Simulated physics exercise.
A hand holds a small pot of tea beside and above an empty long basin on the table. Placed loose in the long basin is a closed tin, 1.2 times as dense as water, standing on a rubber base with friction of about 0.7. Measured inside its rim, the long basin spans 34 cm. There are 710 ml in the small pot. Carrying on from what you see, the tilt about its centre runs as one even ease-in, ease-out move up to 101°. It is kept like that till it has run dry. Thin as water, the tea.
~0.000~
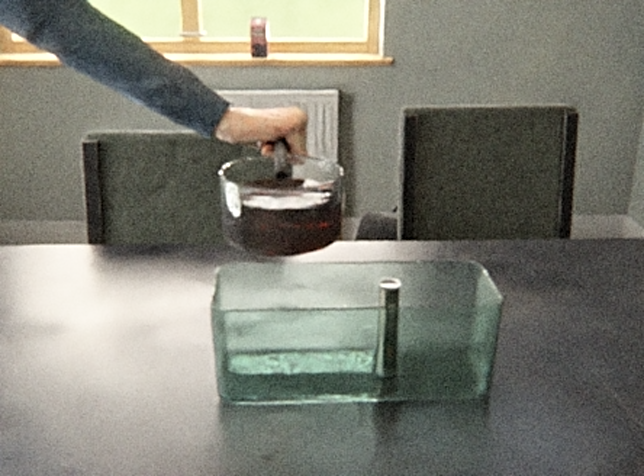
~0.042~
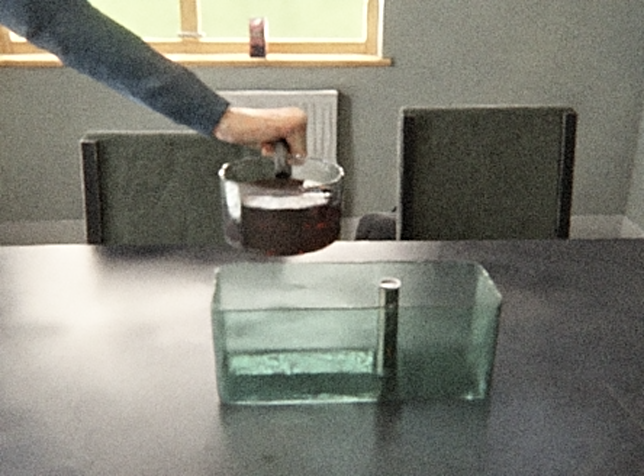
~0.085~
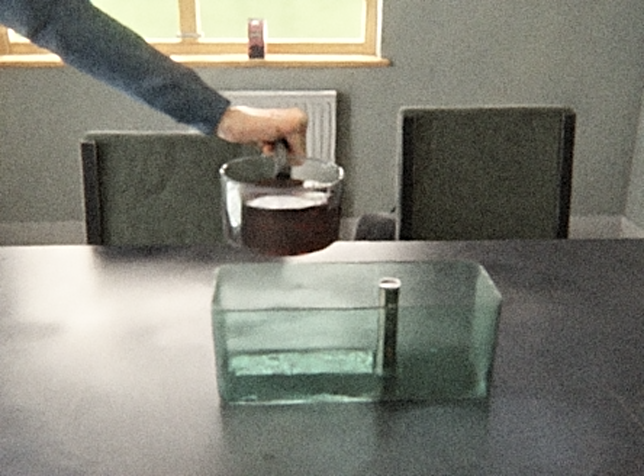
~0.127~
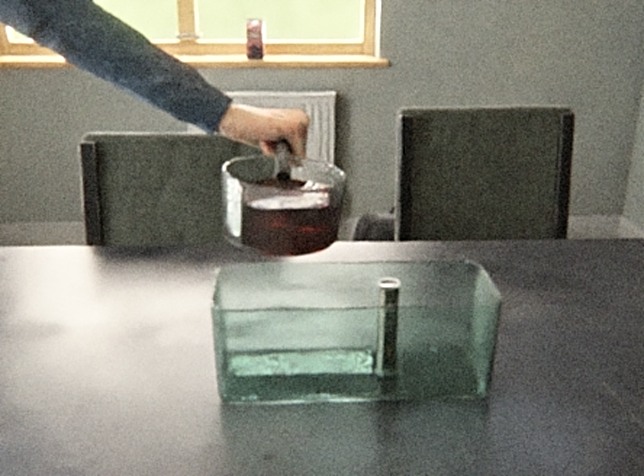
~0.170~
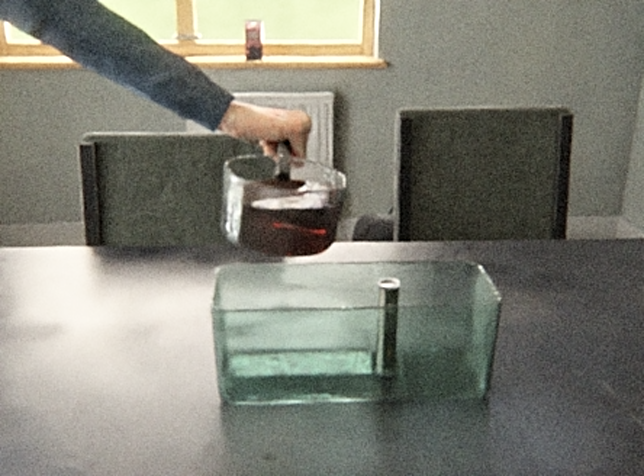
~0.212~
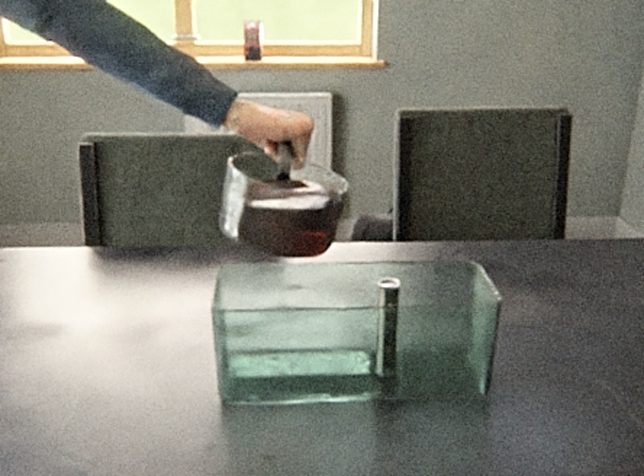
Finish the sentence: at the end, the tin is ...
Lying on its side.
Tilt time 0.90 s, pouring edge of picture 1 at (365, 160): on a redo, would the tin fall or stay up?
It does not tip.
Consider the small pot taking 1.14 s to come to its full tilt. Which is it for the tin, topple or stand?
The tin tips over.
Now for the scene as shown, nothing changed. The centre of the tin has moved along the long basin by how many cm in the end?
About 6.0 cm.
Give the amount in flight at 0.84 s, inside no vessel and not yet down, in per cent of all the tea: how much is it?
Roughly 8 %.
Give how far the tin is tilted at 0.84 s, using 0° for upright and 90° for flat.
I'd put it at close to 5 degrees off upright.
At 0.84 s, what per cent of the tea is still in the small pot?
About 16 percent.
After 0.57 s the tilt is 70° and 68 per cent is still to pour; the tin stands where it began.
After 0.84 s the tilt is 99° and 16 per cent is still to pour; the tin leans 6°.
After 1.12 s the tilt is 101° and 2 per cent is still to pour; the tin lies on its side.
After 1.42 s the tilt is 101° and 0 per cent is still to pour; the tin lies on its side.
In the end the tin lies on its side.
